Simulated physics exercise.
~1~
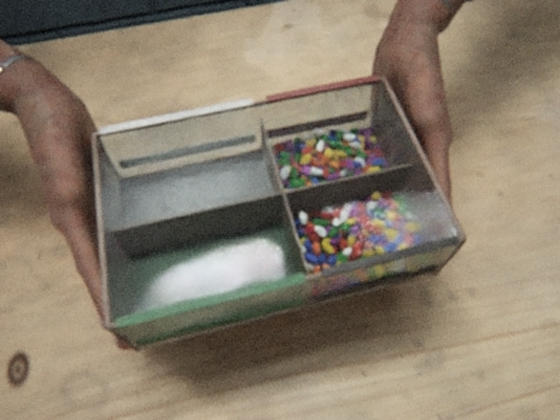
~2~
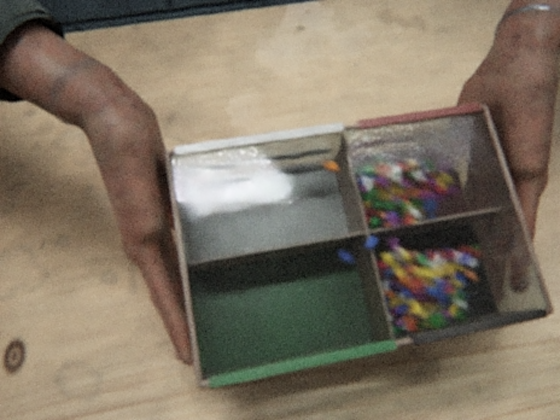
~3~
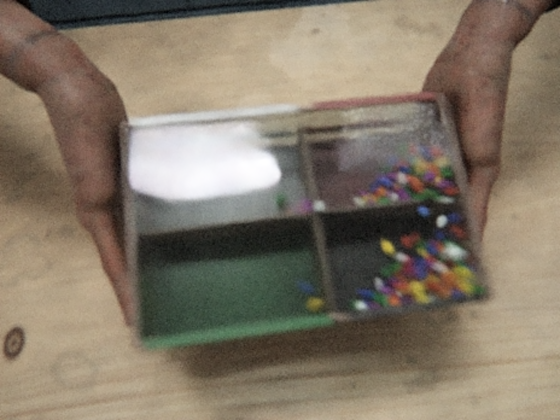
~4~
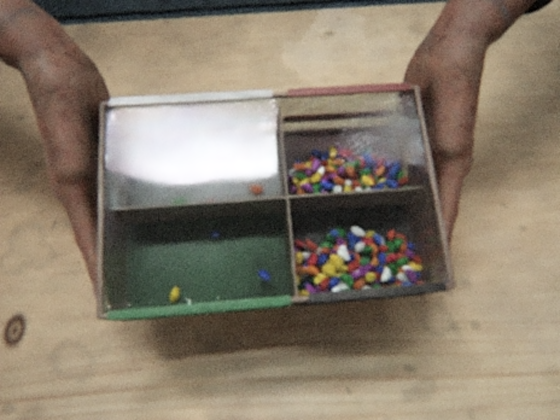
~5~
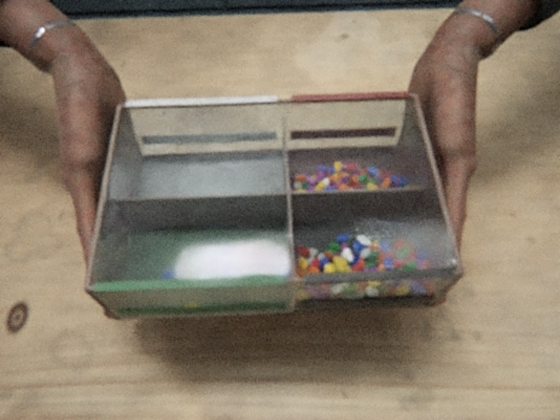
Over a wooden table, two hands shake and tilt a divided box, beans staying mostly right.
